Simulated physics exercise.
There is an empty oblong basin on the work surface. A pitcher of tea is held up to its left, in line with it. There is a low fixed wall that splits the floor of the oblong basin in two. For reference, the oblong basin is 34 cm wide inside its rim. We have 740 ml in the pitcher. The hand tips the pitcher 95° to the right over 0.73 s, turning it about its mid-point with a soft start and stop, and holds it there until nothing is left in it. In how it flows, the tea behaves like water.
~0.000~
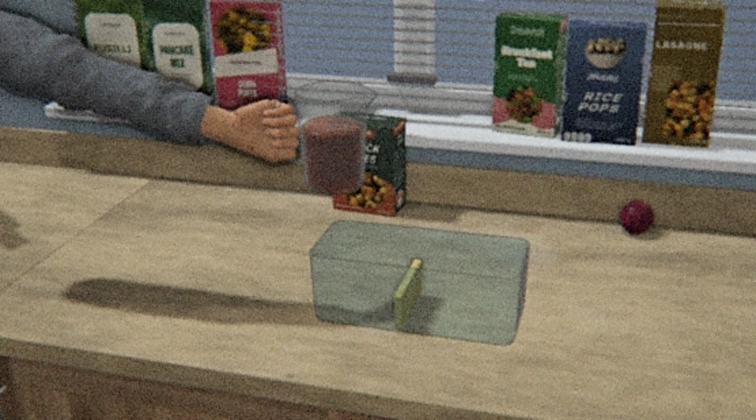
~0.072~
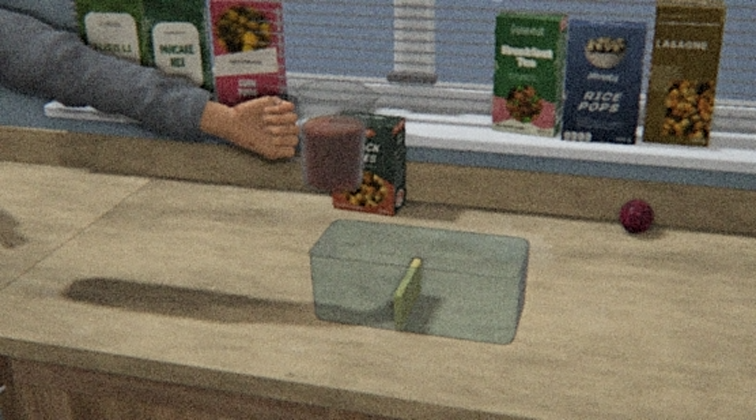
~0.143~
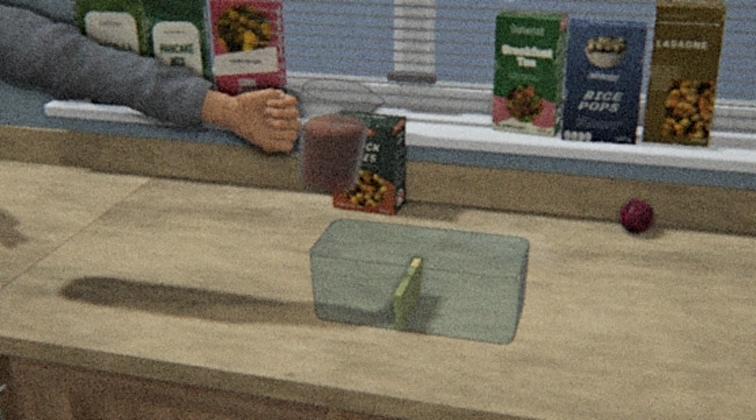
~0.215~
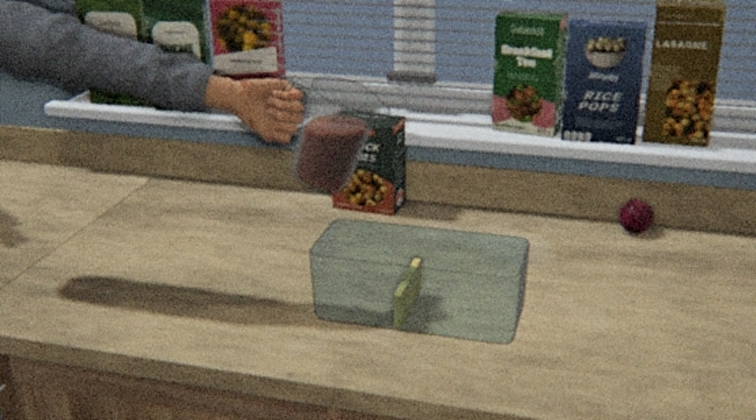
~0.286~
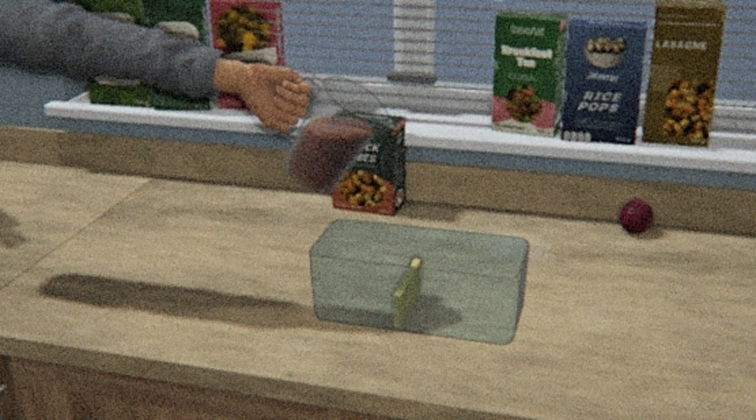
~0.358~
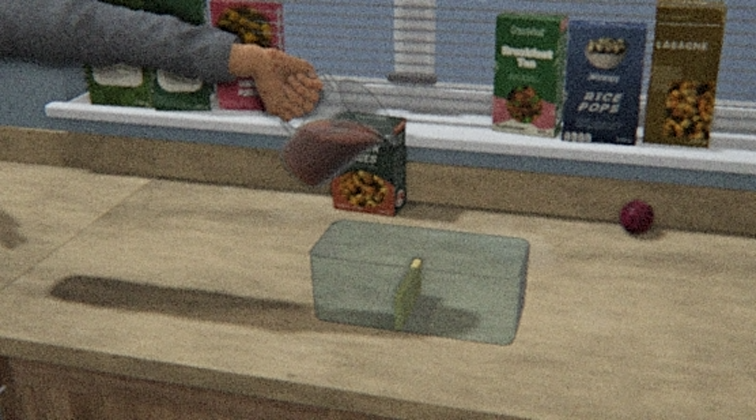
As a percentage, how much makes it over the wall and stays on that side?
Some 93 per cent makes it over and stays.
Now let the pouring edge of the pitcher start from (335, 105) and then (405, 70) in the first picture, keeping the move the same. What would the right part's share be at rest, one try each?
5 in a hundred, followed by 90 in a hundred.
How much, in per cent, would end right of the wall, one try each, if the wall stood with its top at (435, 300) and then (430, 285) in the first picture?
I'd put it at about 50 per cent for the first and about 65 per cent for the second.
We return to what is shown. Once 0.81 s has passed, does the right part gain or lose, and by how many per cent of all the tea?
Looks like it went upward, around 52 per cent.
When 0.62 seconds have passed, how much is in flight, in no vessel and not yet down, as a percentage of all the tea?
Some 20 % is the figure.
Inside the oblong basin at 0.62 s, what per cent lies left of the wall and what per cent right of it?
Roughly 0 sits left and 4 sits right.
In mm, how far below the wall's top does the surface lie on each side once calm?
Left side: Around 60 mm. Right side: Around 34 mm.
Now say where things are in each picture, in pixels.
In the first picture, it leans 0°; its right rim is at (378, 95); the tea meets the walls at (304, 122) and (364, 126); the oblong basin's rim runs from (322, 238) to (525, 260); the wall's top is at (408, 278).
In the second picture, it leans 2°; its right rim is at (380, 97); the tea meets the walls at (304, 121) and (365, 126).
In the third picture, it leans 9°; its right rim is at (385, 102); the tea meets the walls at (306, 121) and (366, 126).
In the fourth picture, it leans 19°; its right rim is at (391, 113); the tea meets the walls at (305, 125) and (369, 127).
In the fifth picture, it leans 32°; its right rim is at (395, 127); the tea meets the walls at (300, 133) and (375, 130).
In the sixth picture, it leans 46°; its right rim is at (398, 144); the tea meets the walls at (291, 137) and (384, 137).
After 0.62 s the tilt is 90° and 76 per cent is still to pour, 0 is left of the wall and 4 right of it.
After 0.81 s the tilt is 95° and 35 per cent is still to pour, 0 is left of the wall and 41 right of it.
After 1.01 s the tilt is 95° and 13 per cent is still to pour, 2 is left of the wall and 74 right of it.
After 1.23 s the tilt is 95° and 4 per cent is still to pour, 3 is left of the wall and 88 right of it.
In the end 5 per cent lies left of the wall, 93 right of it and 2 outside.
